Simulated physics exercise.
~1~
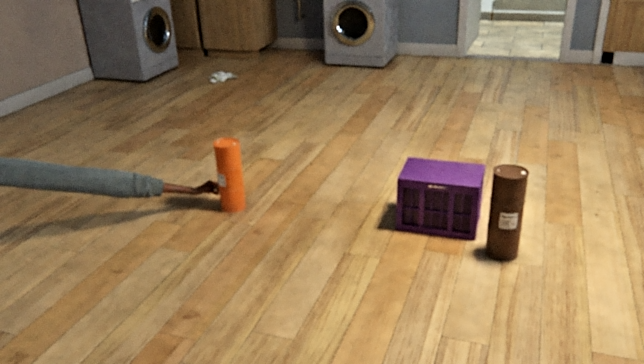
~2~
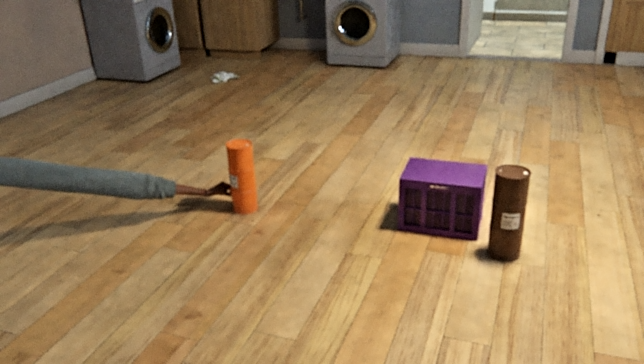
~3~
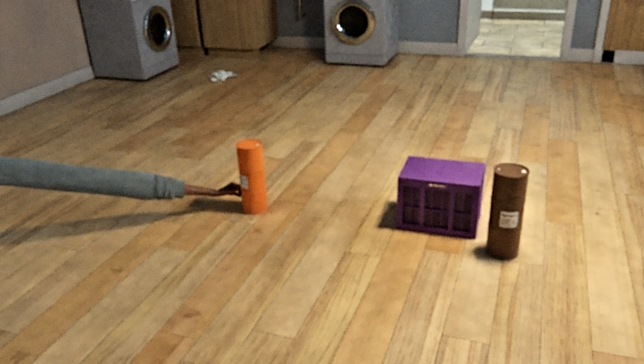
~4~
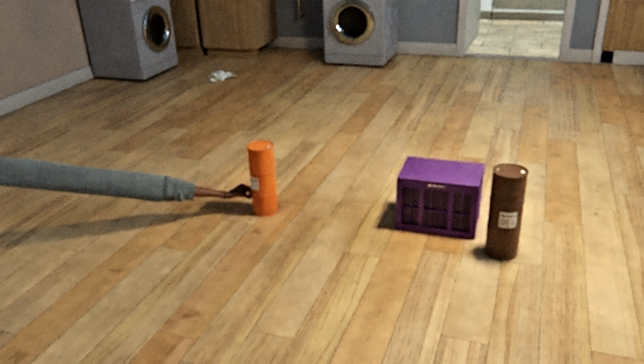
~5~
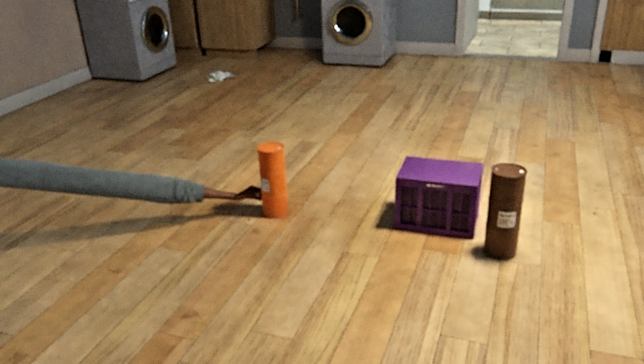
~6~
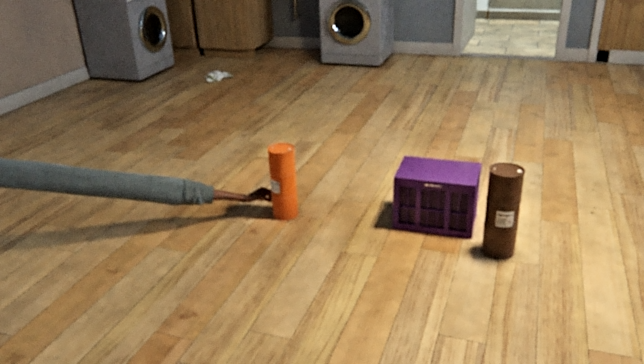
An orange canister slides right across the wooden floor, pushed by a fingertip, and stays upright.
